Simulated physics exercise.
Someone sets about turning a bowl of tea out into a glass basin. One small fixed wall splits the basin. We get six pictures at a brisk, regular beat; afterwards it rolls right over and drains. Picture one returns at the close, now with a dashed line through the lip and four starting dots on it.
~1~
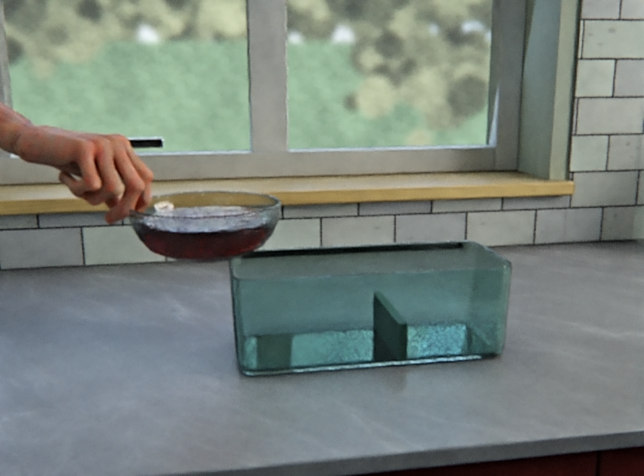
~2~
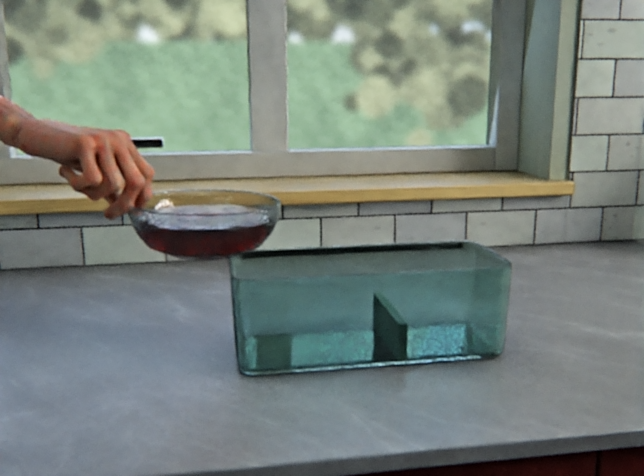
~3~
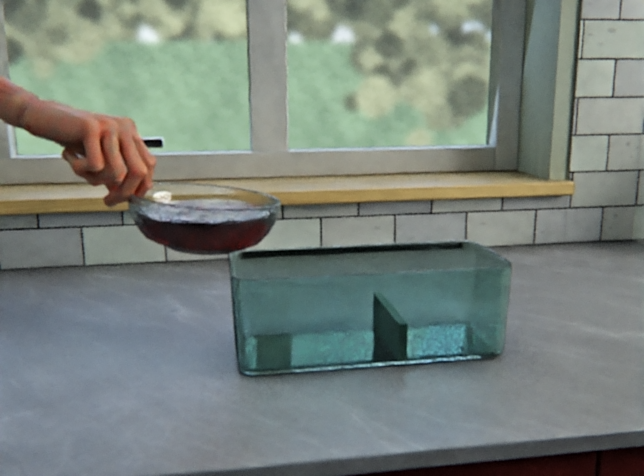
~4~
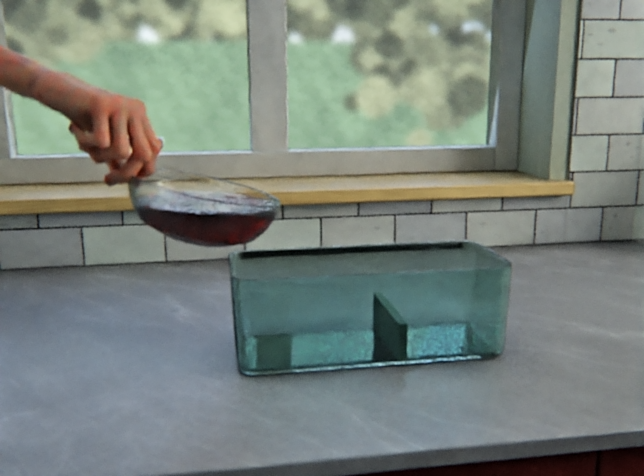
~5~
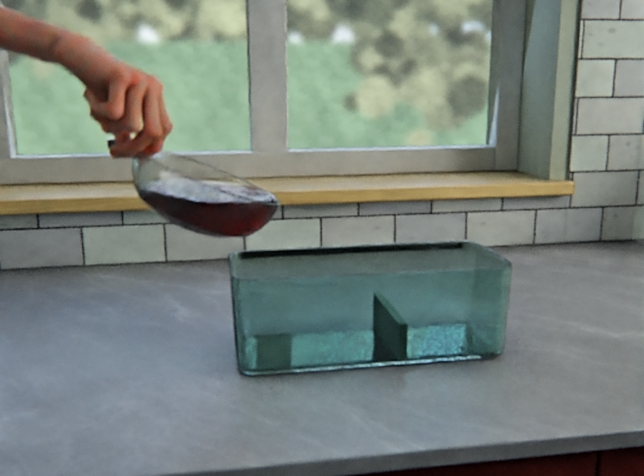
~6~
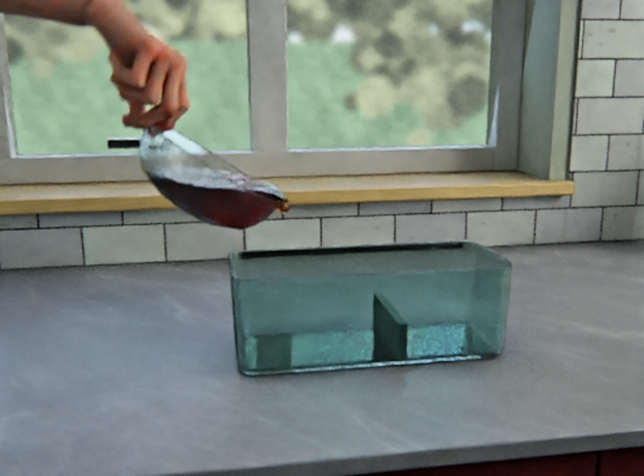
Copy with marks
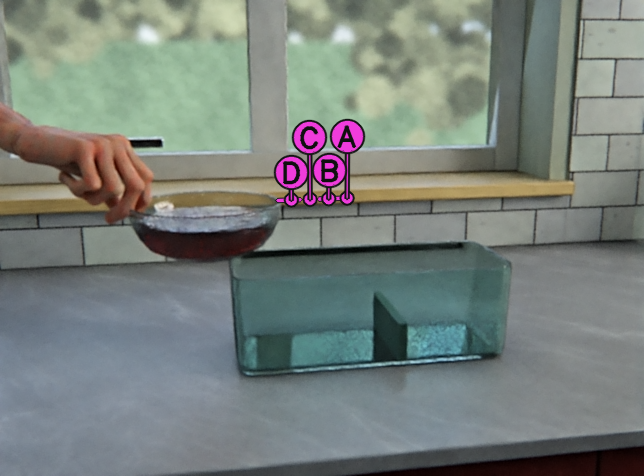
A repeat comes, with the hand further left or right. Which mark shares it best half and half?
C.
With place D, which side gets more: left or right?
More ends on the left.
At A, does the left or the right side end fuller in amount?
The right side.
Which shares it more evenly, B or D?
It is B.
On the marked copy, A at (347, 198); B at (328, 198); C at (310, 199); D at (291, 200).
With A, about 21 % ends left of the wall and 77 % right of it.
With B, about 30 % ends left of the wall and 69 % right of it.
With C, about 46 % ends left of the wall and 52 % right of it.
With D, about 79 % ends left of the wall and 18 % right of it; 4 % is lost outside.
